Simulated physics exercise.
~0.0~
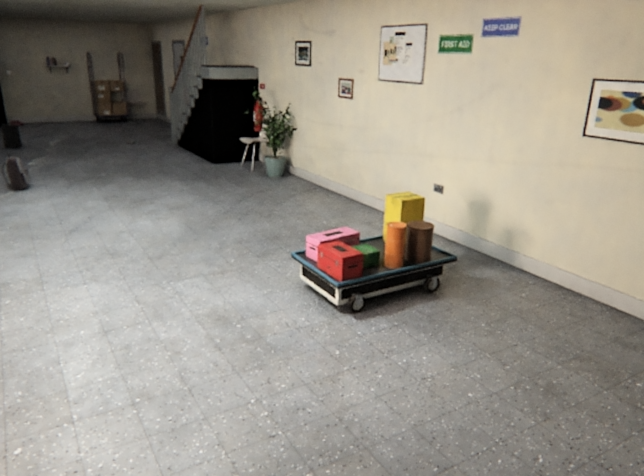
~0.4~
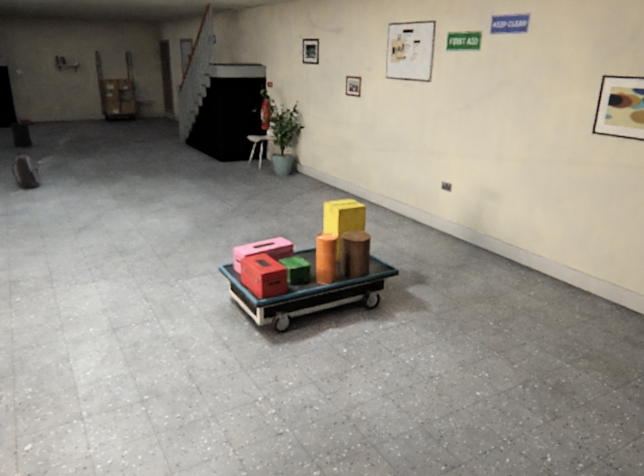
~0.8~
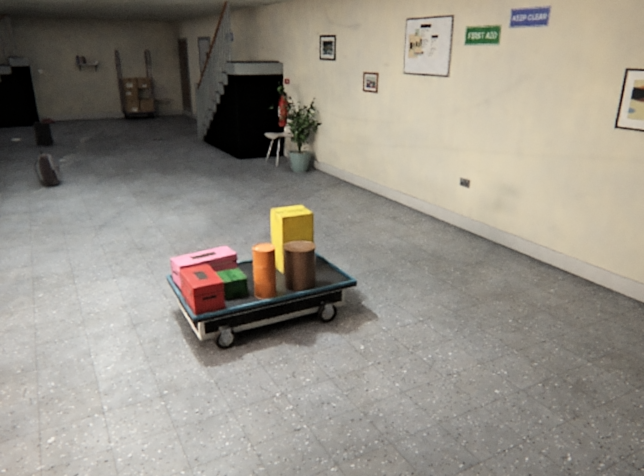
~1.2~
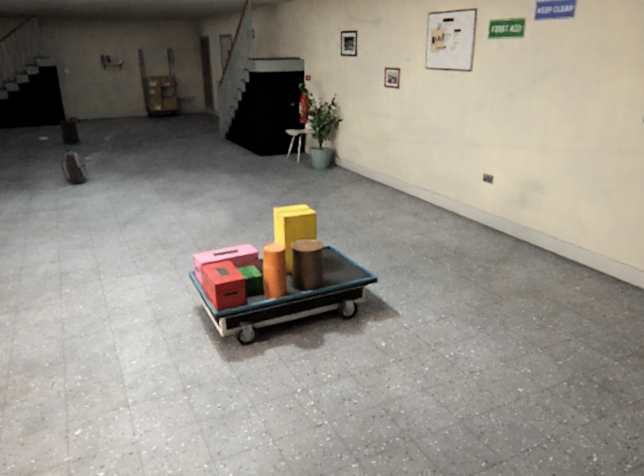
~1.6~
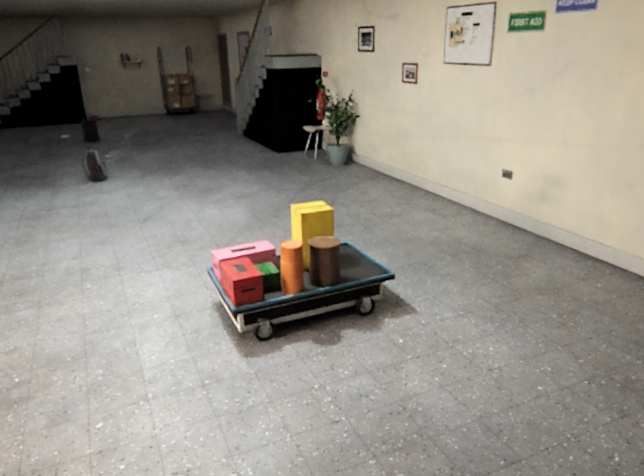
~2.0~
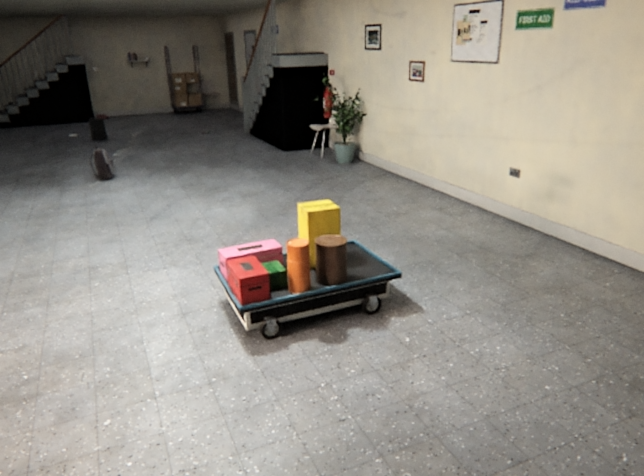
The footage shows a flat cart rolling left across a tiled floor and stopping while the camera pans slightly left. The orange canister, brown pail, and yellow and green boxes slide a little toward the red and pink toolboxes, and everything ends aboard, with the canister upright.
